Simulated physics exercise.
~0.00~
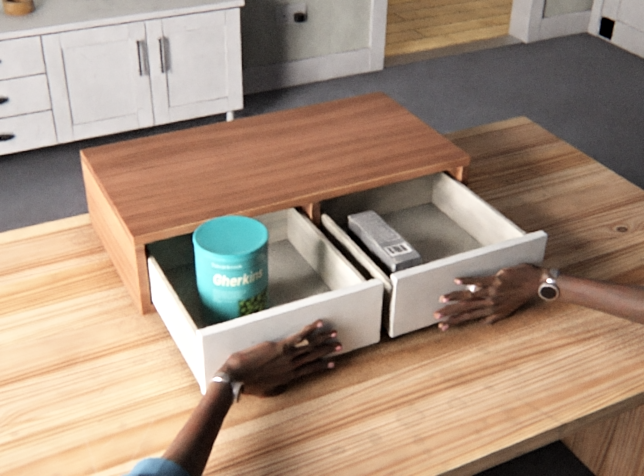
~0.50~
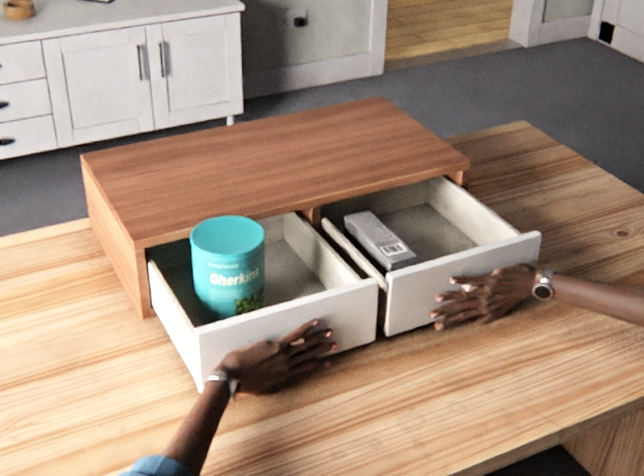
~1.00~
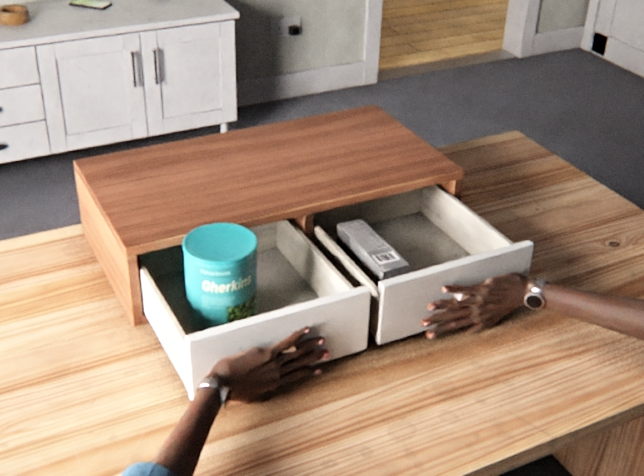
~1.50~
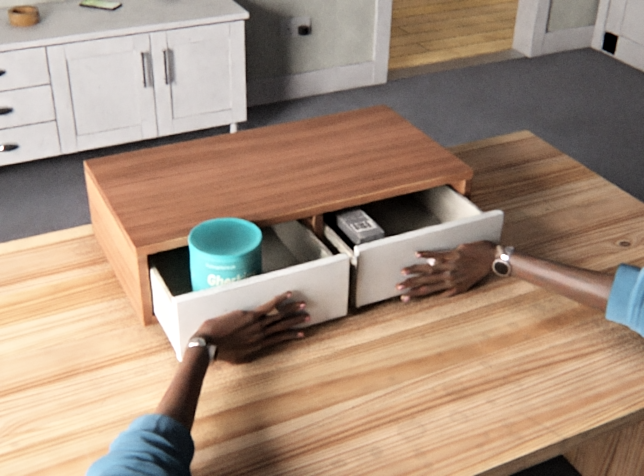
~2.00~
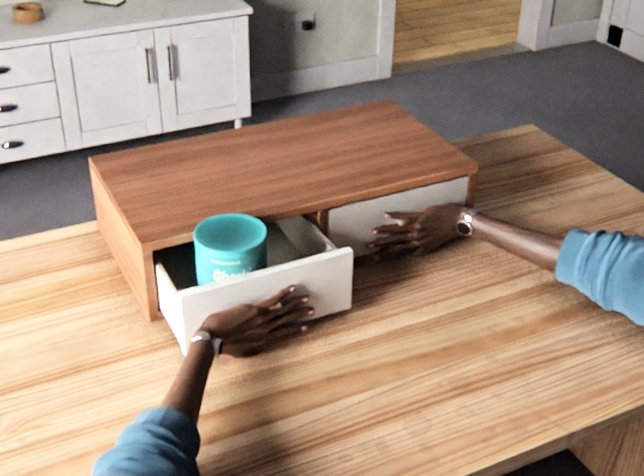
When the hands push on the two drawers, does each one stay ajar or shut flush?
The left drawer, with the turquoise tub standing in it, stays ajar. The right drawer, with the grey packet inside, shuts flush.
